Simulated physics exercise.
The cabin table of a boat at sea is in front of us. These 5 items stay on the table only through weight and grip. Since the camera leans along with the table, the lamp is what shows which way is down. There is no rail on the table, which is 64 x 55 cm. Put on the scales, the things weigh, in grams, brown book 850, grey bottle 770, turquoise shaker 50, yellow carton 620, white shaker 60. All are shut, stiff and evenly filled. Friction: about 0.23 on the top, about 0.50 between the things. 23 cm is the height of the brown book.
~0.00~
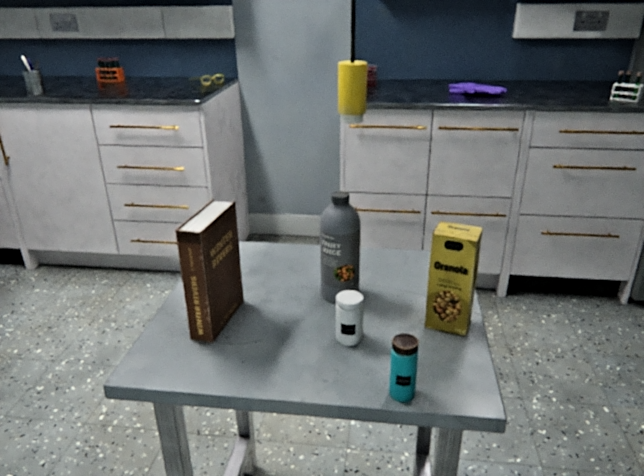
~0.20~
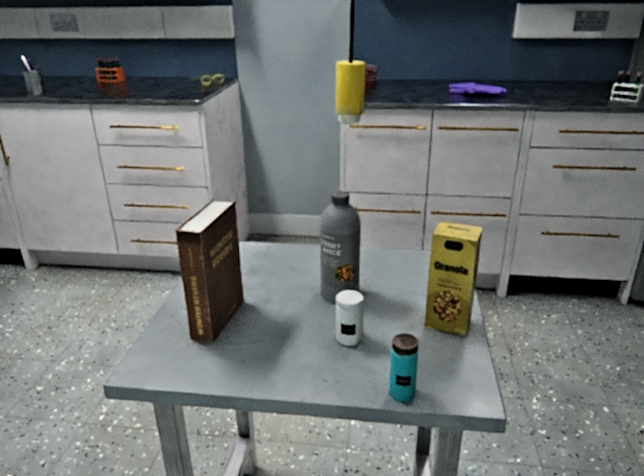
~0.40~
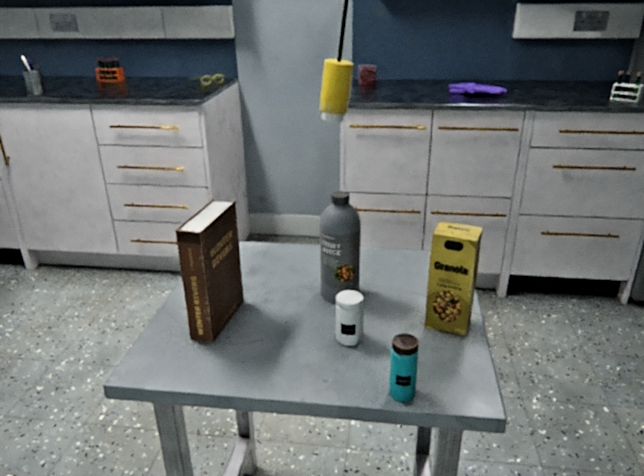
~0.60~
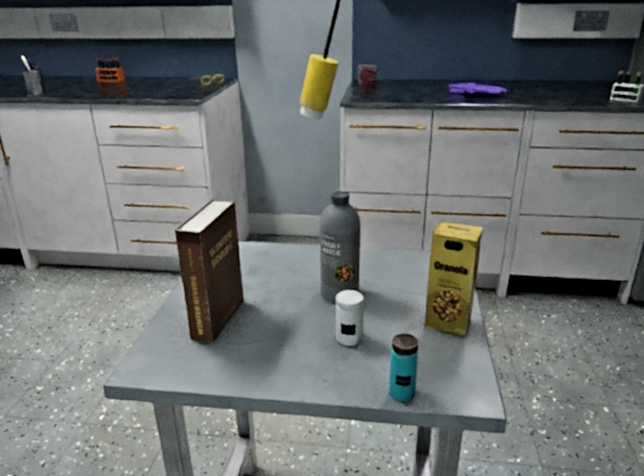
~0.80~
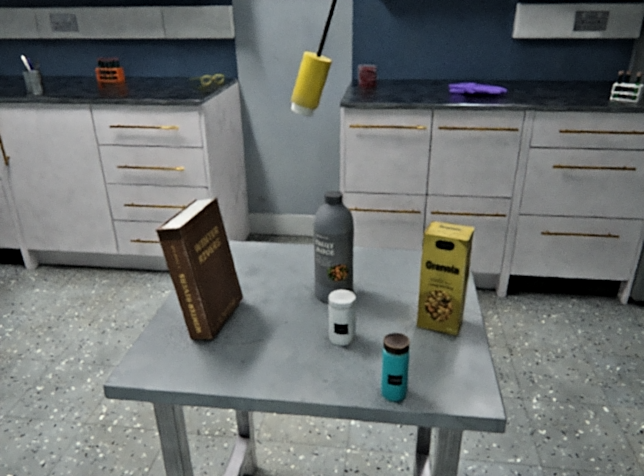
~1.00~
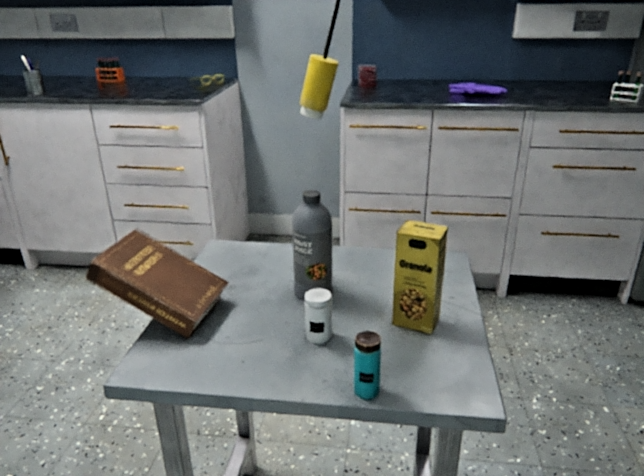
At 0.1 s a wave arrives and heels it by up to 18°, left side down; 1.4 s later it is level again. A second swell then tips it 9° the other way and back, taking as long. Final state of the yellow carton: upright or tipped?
Upright.
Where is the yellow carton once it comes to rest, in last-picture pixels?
At pixel (378, 275) or so, give or take.
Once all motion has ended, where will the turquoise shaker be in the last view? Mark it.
(324, 362), roughly.
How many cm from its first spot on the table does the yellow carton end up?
Roughly 14 cm.
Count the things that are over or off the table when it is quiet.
That gives 1.
After 1.10 s, floor tilted 11°, left side down; brown book now off the table; yellow carton slid 9 cm near (403, 276); turquoise shaker slid 9 cm.
After 1.20 s, floor tilted 7°, left side down; yellow carton slid 12 cm near (388, 276); turquoise shaker slid 11 cm; grey bottle slid 11 cm.
After 1.30 s, floor tilted 3°, left side down; yellow carton slid 14 cm near (379, 275); turquoise shaker slid 13 cm; grey bottle slid 13 cm.
After 1.60 s, boat level; yellow carton slid 14 cm near (378, 275); grey bottle slid 13 cm; turquoise shaker slid 13 cm.
At rest (3.4 s), off the table and tipped over, brown book; not toppled but over 5 cm from the start, grey bottle, turquoise shaker, yellow carton and white shaker. In the last view, yellow carton near (378, 275).
